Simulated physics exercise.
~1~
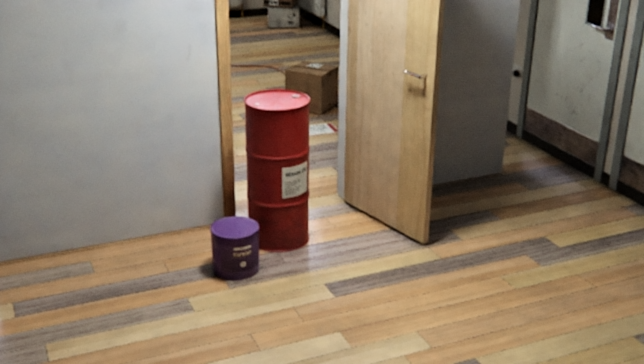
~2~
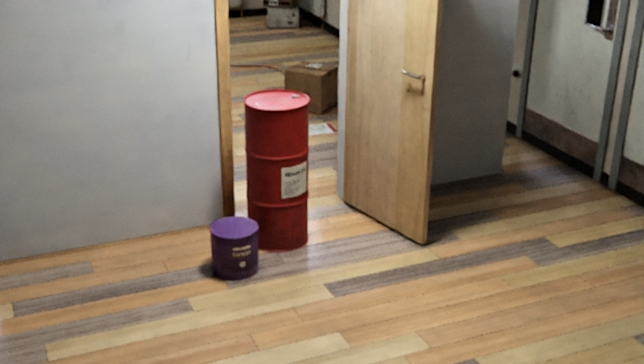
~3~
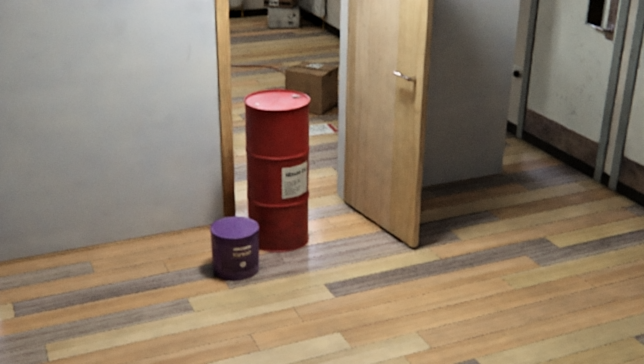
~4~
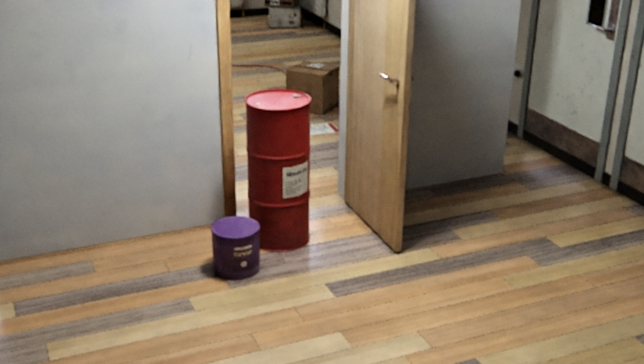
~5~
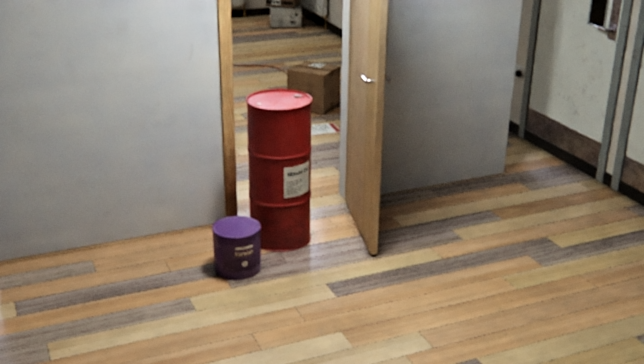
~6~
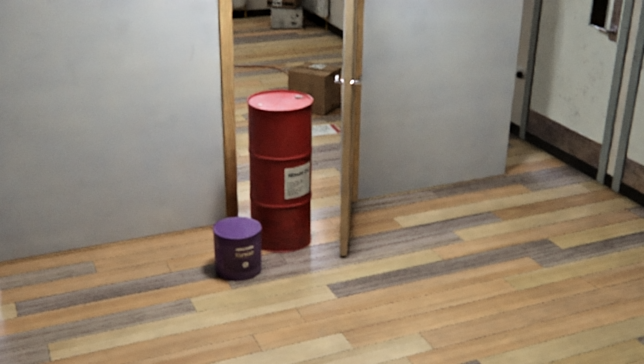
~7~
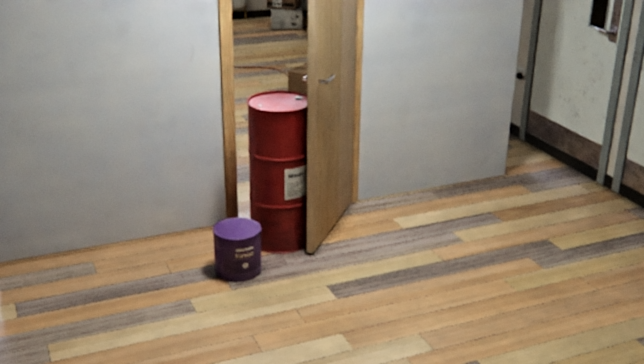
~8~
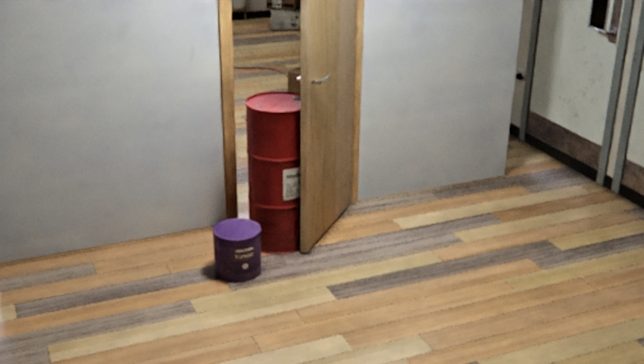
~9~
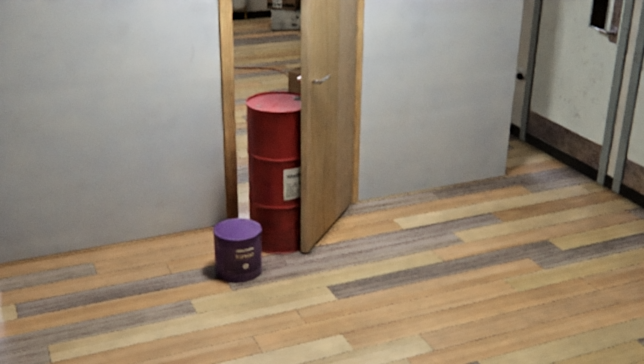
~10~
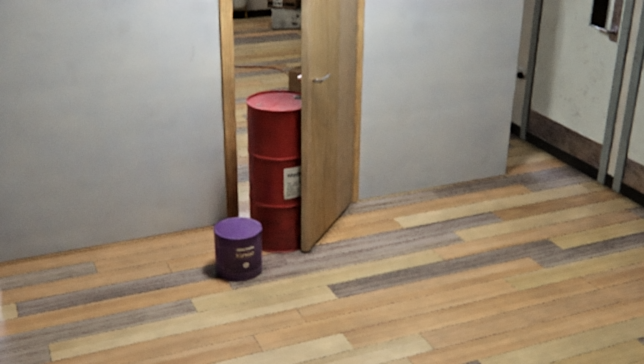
A pale wooden door stands wide open in a grey partition, seen from slightly above by a gently swaying camera, across a floor of mixed brown and grey planks. A tall red drum stands in the doorway with a small purple pail in front of it to the left, and a cardboard box sits in the space beyond. The door swings steadily leftward, its edge turning toward the viewer, with nobody in sight. It then comes up against the drum, partly covering it, and stops. It ends still about half open, drum and pail unmoved.
